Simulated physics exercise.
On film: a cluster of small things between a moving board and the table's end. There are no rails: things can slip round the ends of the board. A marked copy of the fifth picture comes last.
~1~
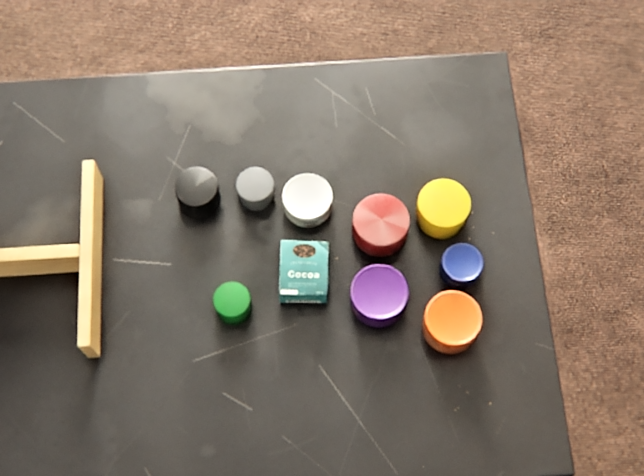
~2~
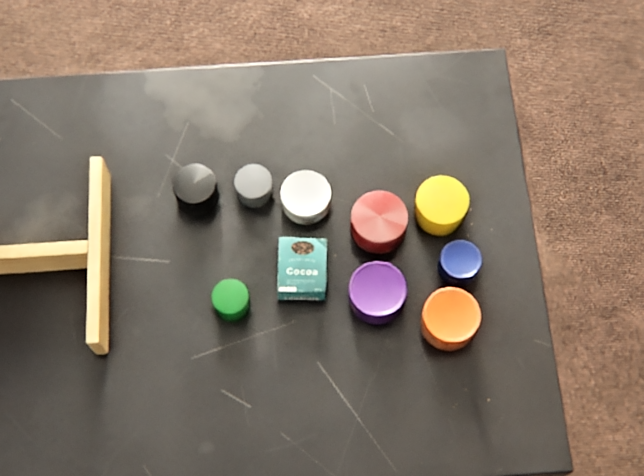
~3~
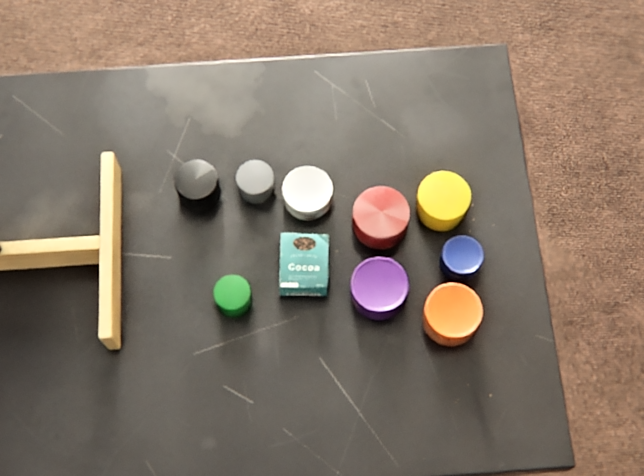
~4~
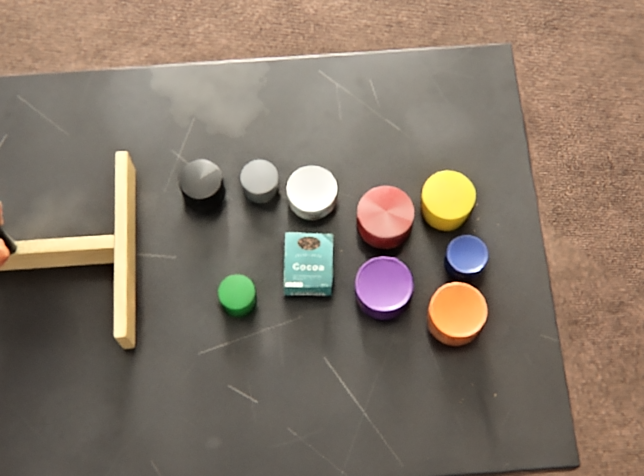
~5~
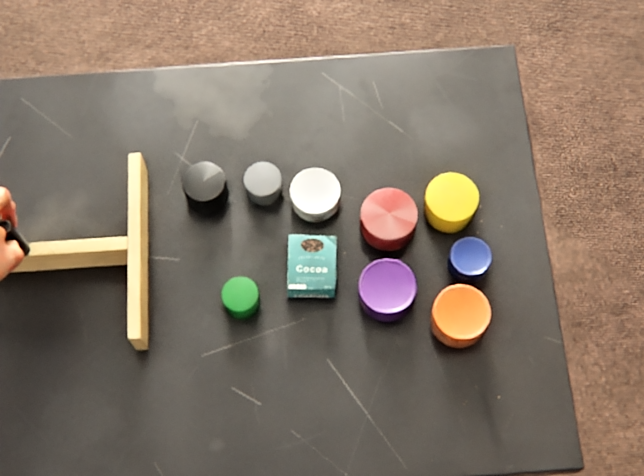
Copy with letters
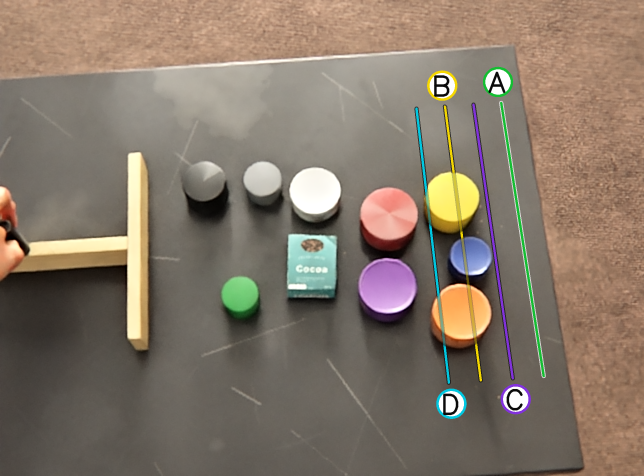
Wooden T-shaped board sliding slowly right across a dark table toward colourful round pots and a turquoise packet, a hand gripping its handle.
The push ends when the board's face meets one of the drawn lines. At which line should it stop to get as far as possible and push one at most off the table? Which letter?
No second one falls up to B.
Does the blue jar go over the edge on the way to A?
By then, yes.
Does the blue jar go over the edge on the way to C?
By then, yes.
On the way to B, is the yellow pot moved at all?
Yes.
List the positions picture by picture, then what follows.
In the first frame, yellow pot (443, 209); turquoise packet (304, 272); grey pot (256, 189).
In the second frame, board (94, 246); purple jar (377, 293).
In the third frame, board (106, 242); orange tub (451, 315).
In the fourth frame, board (121, 241); blue jar (465, 258).
In the fifth frame, board (134, 242); green pot (241, 298); yellow pot (451, 203); turquoise packet (312, 267).
On the marked copy, A at (521, 232); B at (462, 236); C at (492, 234); D at (432, 238).
Taking B. A third of the way, board (252, 234); grey pot (315, 166); black tin (278, 178).
Two thirds of the way, board (370, 226); orange tub (500, 339); yellow pot (472, 184).
When it is over, board (461, 220); blue jar (552, 260); yellow pot (519, 147); none fallen.
As for the rest, A drops six; C drops three; D is within the limit but short.
